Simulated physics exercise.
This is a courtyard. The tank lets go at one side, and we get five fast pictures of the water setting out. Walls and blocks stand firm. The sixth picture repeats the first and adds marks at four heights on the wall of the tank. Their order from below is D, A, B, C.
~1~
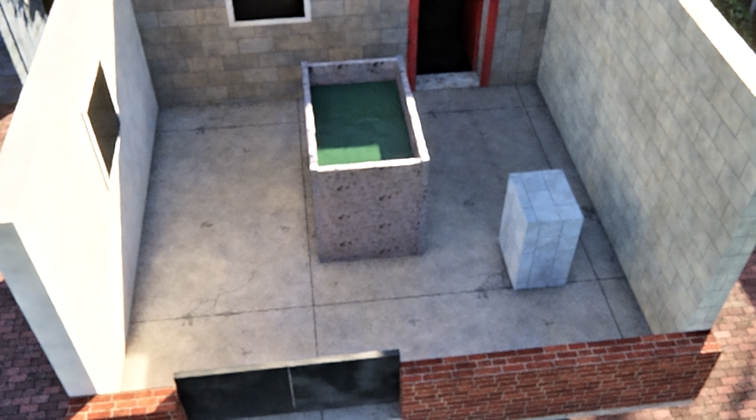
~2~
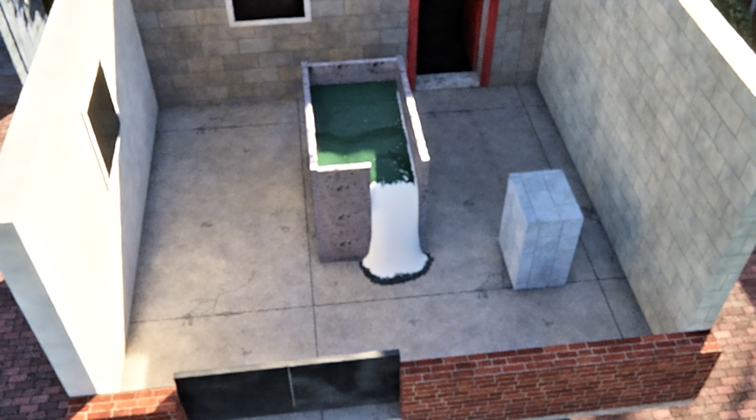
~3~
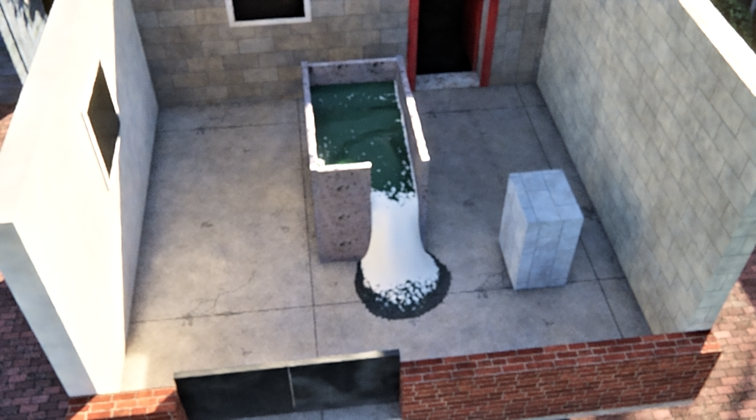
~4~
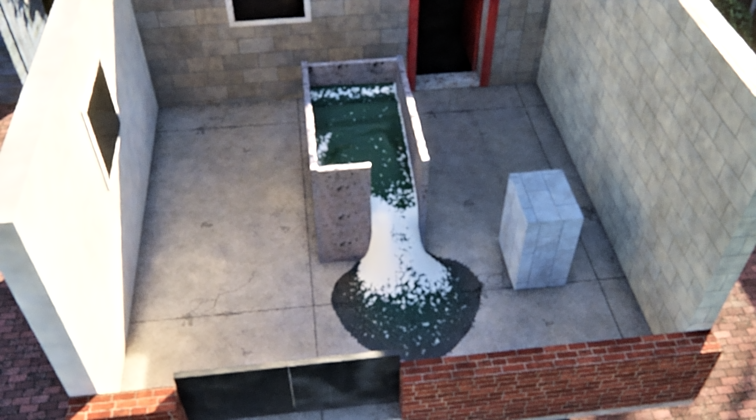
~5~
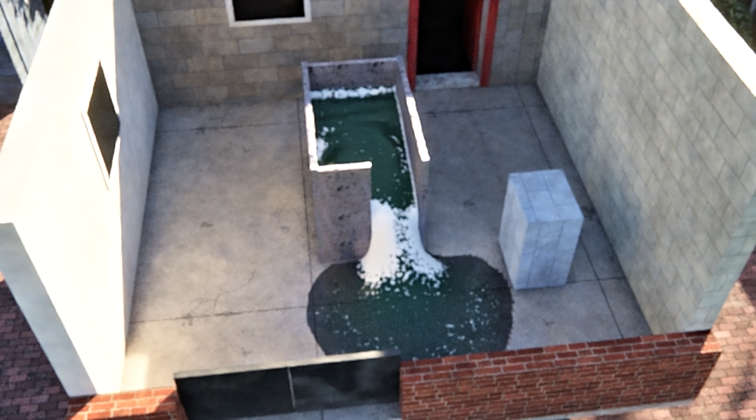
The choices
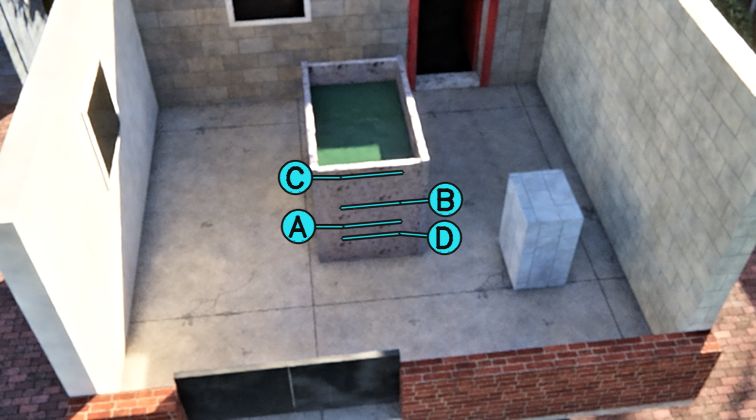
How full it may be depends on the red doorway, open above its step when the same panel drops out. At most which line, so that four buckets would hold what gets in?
Choose B.
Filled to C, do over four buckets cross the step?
Yes, that goes wrong.
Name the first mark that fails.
C.
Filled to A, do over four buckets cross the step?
No, that is safe.
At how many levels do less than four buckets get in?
Three of the four.
On the marked copy, A at (371, 224); B at (371, 205); C at (371, 175); D at (371, 236); from the bottom up D, A, B, C.
With A, nothing gets over.
With B, a bucket or two gets in.
With C, about 9 bucketfuls get in.
With D, nothing gets over.
